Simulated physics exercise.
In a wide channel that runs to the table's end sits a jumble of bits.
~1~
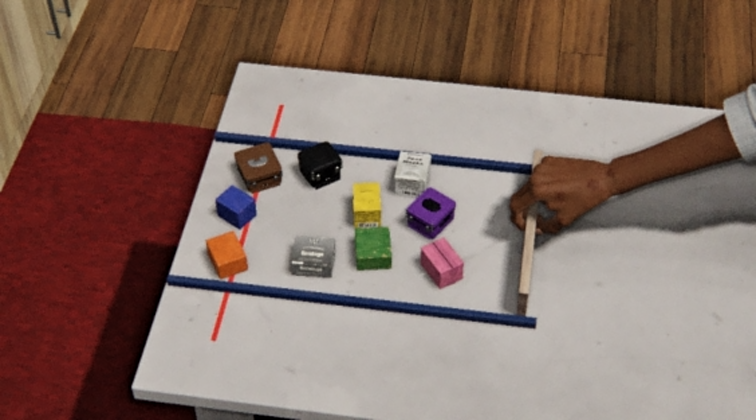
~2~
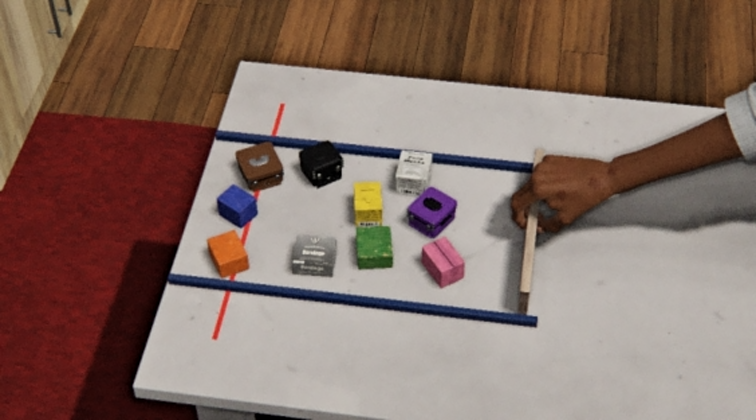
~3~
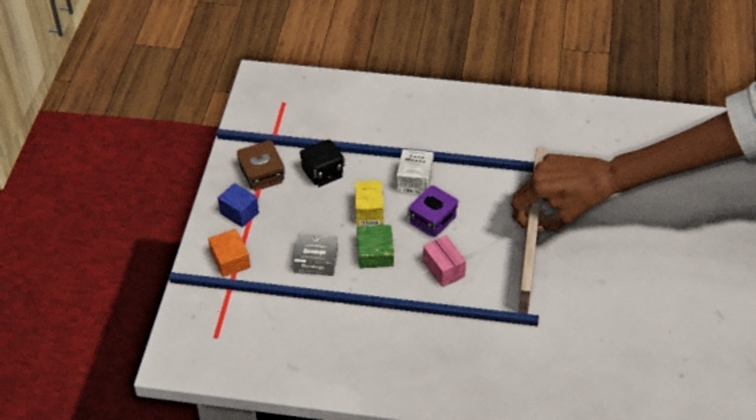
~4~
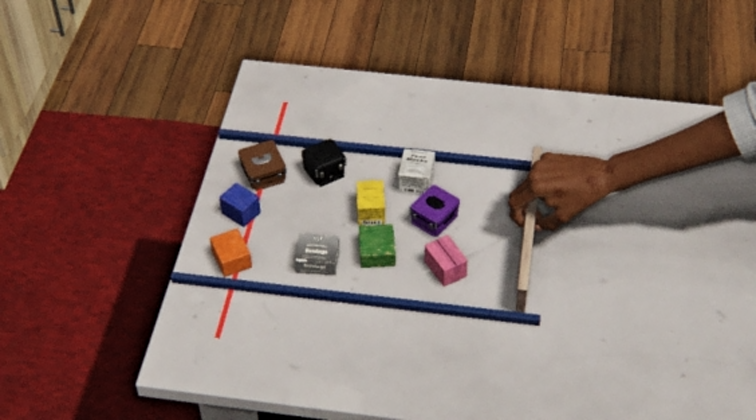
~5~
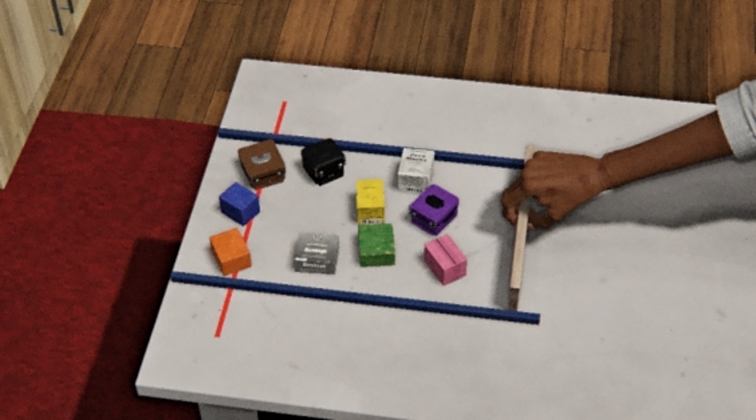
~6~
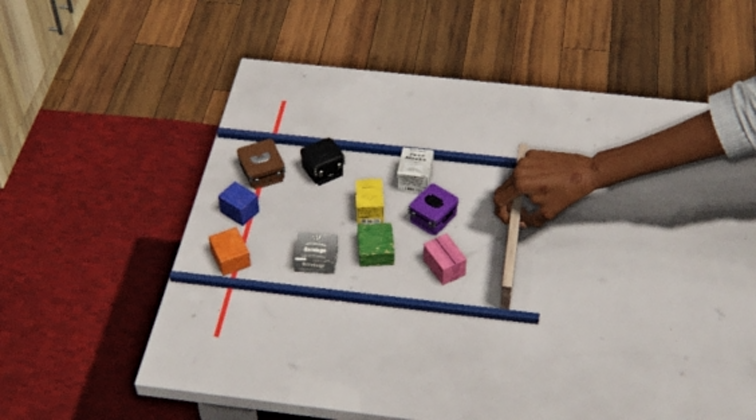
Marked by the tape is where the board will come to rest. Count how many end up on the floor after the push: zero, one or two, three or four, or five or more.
Honestly, the push sends three or four of them over the end.
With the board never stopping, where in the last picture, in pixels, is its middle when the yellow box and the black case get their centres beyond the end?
The middle is at (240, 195) when it's the yellow box, and at (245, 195) when it's the black case.
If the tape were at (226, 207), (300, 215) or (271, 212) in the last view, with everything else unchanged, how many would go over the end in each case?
In that order 7, 1 and 2.
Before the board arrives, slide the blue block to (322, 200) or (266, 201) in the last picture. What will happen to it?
Results in order - down; down.
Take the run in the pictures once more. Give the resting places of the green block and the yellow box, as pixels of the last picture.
First: About (202, 223); second: About (211, 180).
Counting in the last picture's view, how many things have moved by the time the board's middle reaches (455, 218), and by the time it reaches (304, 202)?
Up to then 2, and up to the other point 10.
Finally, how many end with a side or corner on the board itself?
Count: 3.
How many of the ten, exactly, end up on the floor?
Count of fallen: 4.
Soon after, none off yet; blue block at rest near (239, 204); orange block at rest near (230, 251); brown case at rest near (261, 165).
After that, none off yet; blue block at rest near (239, 204); orange block displaced about its own width near (204, 254); brown case moving near (255, 165).
In the end, the number that fall off is three or four; gone, grey box, brown case, orange block and blue block.
